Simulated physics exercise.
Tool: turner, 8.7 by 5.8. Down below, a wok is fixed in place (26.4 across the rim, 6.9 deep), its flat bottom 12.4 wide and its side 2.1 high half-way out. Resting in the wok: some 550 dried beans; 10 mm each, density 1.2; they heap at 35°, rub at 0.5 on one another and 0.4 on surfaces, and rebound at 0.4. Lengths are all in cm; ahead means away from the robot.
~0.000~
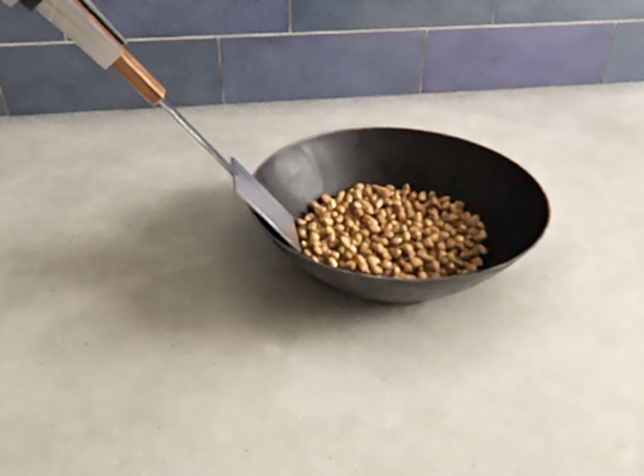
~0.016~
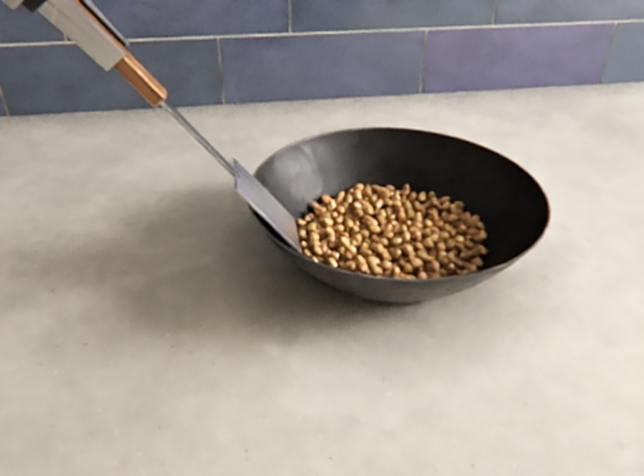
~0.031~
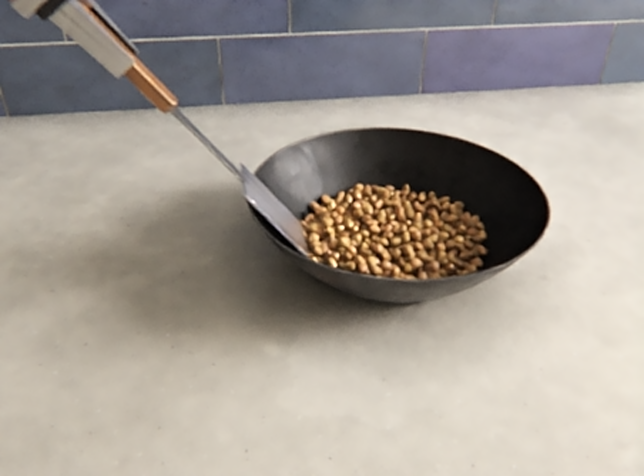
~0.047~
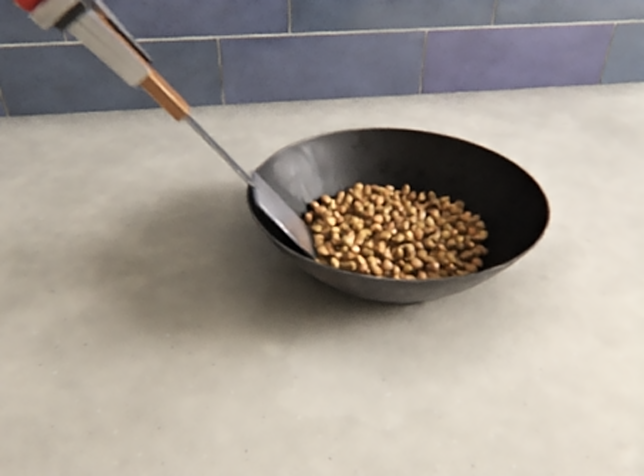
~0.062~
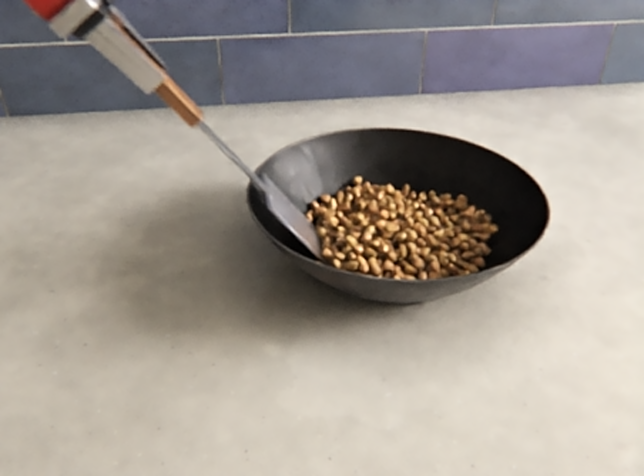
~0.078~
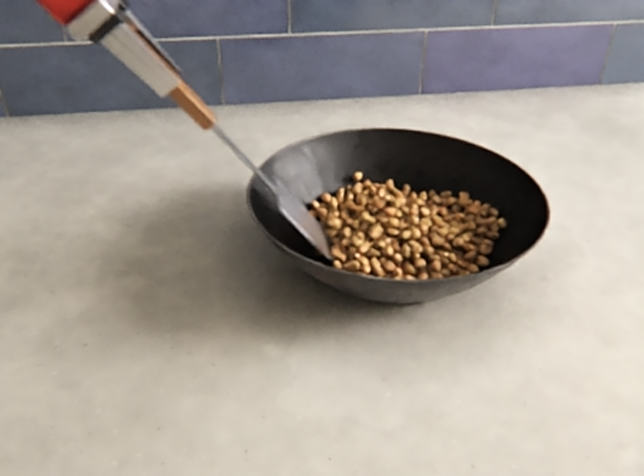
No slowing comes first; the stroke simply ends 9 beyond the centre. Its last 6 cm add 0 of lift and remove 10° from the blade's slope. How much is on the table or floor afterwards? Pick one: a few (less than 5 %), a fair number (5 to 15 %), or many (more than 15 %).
A fair number, 5 to 15 %.
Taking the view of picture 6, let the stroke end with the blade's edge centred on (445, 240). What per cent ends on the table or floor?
Approximately 0 per cent, I reckon.
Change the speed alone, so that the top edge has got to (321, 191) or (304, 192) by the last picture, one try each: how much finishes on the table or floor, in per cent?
Respectively, some 30 and 25 per cent.
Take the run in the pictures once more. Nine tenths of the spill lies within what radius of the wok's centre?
Roughly 25 cm.
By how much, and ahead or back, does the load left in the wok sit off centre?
I'd say close to 3.5 cm toward the front.
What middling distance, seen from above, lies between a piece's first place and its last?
Somewhere about 3 centimetres, I'd say.
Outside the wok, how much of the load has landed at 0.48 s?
8 %.
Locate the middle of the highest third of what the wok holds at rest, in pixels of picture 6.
(484, 200).
After 0.16 s, sloping 53°, highest piece 6 above the table; 548 in the wok.
After 0.24 s, sloping 50°, highest piece 8 above the table; 548 in the wok.
After 0.48 s, sloping 43°, highest piece 8 above the table; 499 in the wok, 41 on the table or floor, 8 on the blade or in flight.
After 1.53 s, sloping 43°, highest piece 8 above the table; 499 in the wok, 49 on the table or floor.
At rest, 499 in the wok, 49 on the table or floor. That is 9 % on the table or floor.
